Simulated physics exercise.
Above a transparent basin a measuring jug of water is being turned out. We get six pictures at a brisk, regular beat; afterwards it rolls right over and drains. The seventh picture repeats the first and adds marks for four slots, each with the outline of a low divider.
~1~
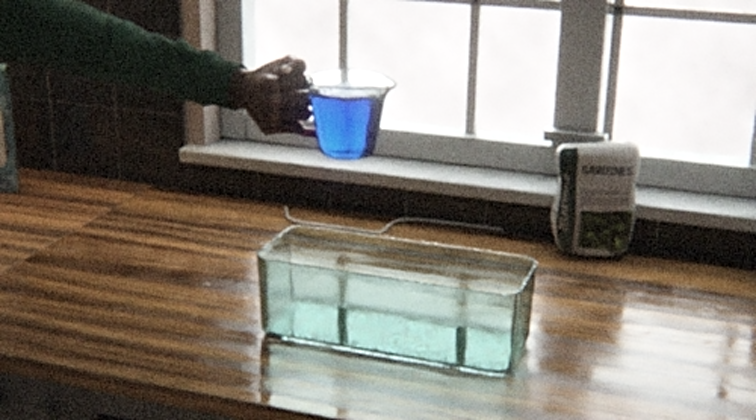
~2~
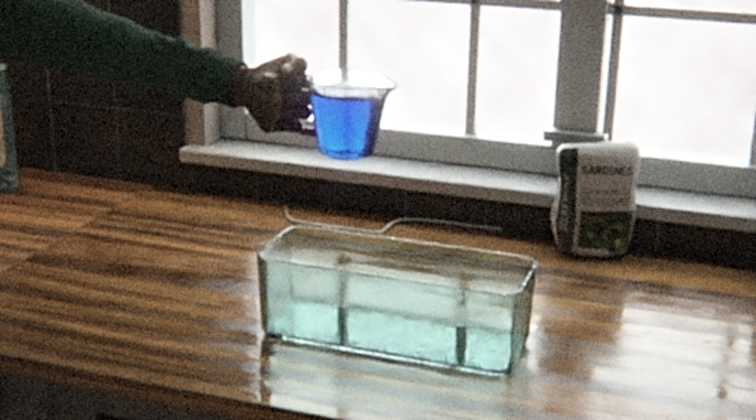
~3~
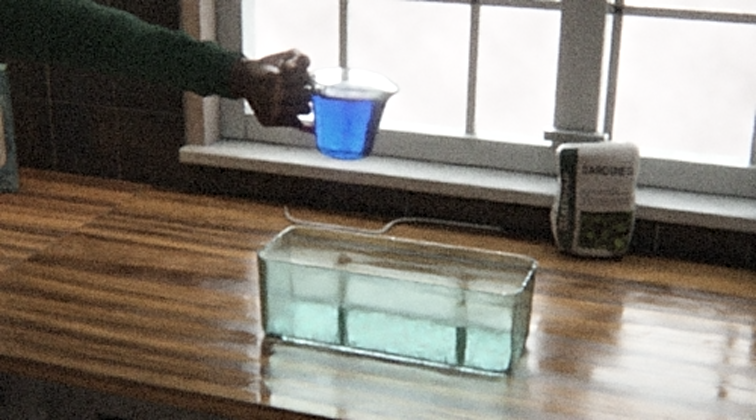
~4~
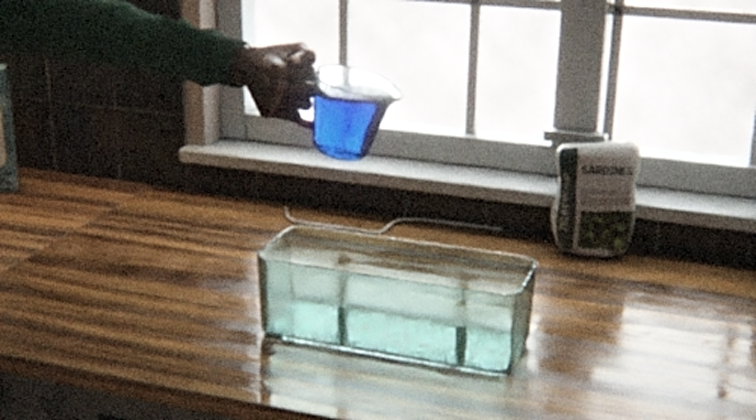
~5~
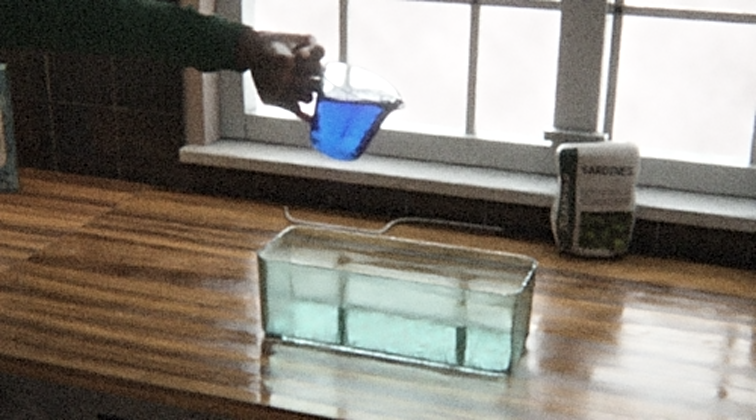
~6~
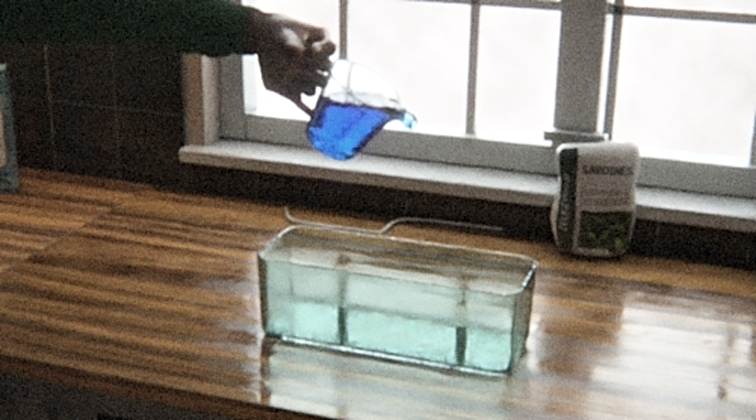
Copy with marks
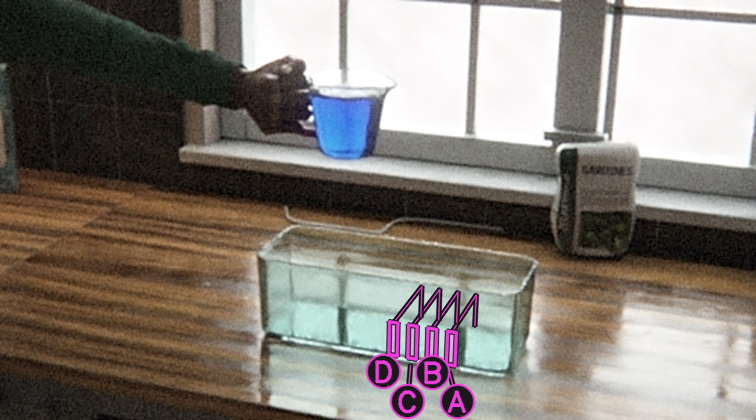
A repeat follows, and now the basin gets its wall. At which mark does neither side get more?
B is best.
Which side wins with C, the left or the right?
The right side.
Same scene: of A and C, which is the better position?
It is C.
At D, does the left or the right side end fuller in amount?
More ends on the right.
In magenta, A at (449, 371); B at (429, 368); C at (410, 365); D at (391, 361).
Choosing A, about 92 % ends left of the wall and 5 % right of it; 3 % is lost outside.
Choosing B, about 53 % ends left of the wall and 45 % right of it.
Choosing C, about 18 % ends left of the wall and 80 % right of it.
Choosing D, about 5 % ends left of the wall and 93 % right of it.
